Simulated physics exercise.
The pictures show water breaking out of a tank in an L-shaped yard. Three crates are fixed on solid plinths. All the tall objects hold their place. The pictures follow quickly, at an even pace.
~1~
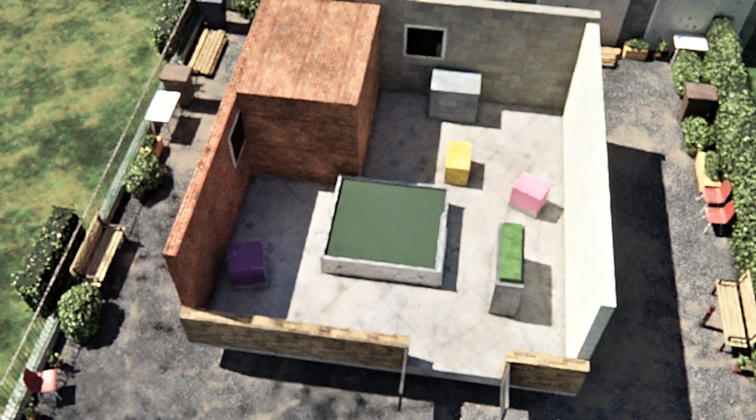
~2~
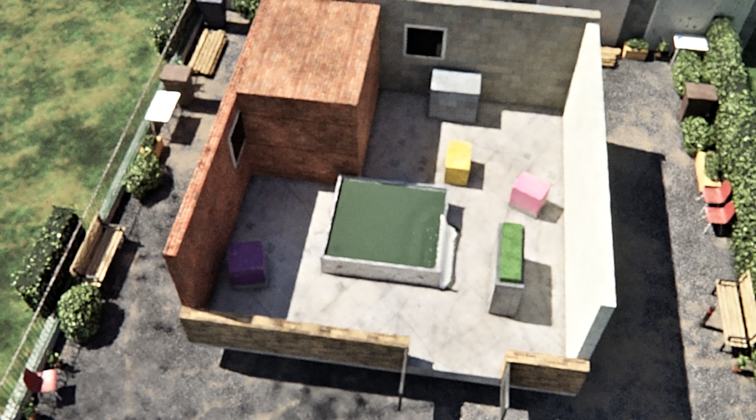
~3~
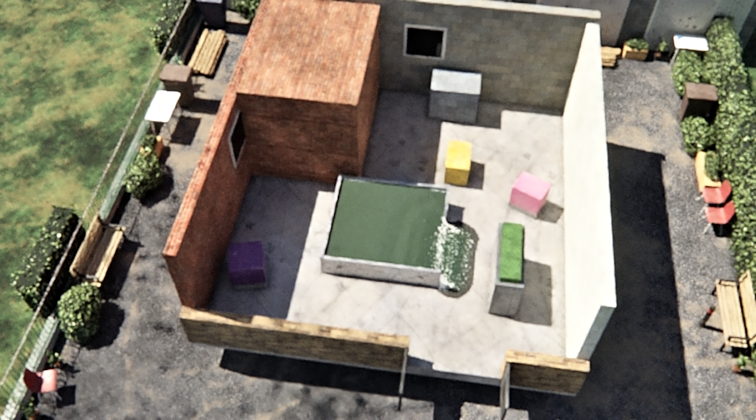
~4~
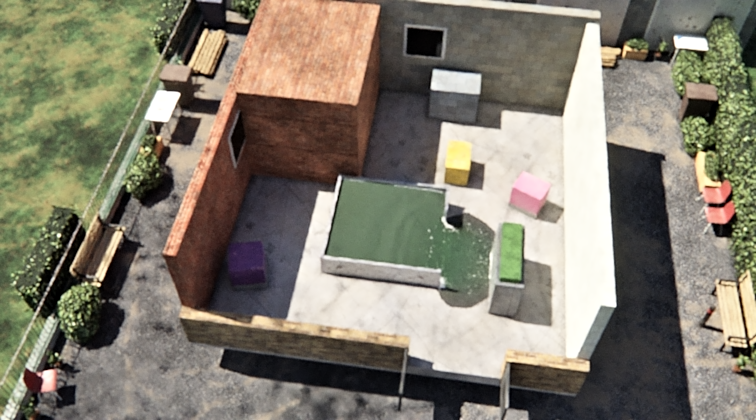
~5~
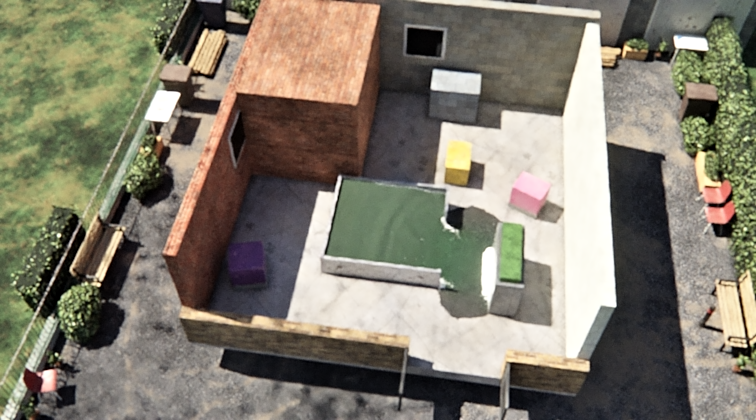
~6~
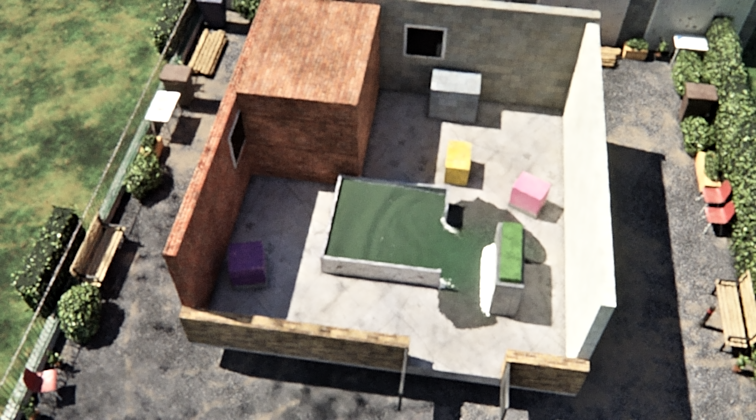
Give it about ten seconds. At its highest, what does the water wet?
The purple crate stays dry; the yellow crate gets wet; the pink crate gets wet.
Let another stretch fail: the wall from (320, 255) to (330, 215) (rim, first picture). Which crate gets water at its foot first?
It is the one in purple.
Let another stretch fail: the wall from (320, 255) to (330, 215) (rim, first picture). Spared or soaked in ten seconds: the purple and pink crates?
In short: Purple takes water, pink stays dry.
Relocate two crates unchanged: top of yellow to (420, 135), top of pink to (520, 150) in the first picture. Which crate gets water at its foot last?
I say the one in purple.
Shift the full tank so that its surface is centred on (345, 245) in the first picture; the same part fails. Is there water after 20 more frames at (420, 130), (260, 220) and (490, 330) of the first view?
In that order: Not flooded, not flooded, wet.
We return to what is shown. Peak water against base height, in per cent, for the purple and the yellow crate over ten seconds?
Near 10 and 210 in a hundred.
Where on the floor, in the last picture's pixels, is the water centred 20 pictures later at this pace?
I would point to (442, 242).
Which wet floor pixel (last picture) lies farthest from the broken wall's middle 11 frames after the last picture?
Roughly at (557, 154).
A moment on, water covers 15 % of the floor; the purple crate not reached, the yellow crate not reached, the pink crate water round its plinth.
Next, water covers 25 % of the floor; the purple crate not reached, the yellow crate water round its plinth, the pink crate water round its plinth.
Then, water covers 50 % of the floor; the purple crate not reached, the yellow crate water round its plinth, the pink crate water round its plinth.
Later, water covers 50 % of the floor; the purple crate water round its plinth, the yellow crate water round its plinth, the pink crate water round its plinth.
In the end, water covers 65 % of the floor; the purple crate stayed above the water, the yellow crate was topped, the pink crate was topped.
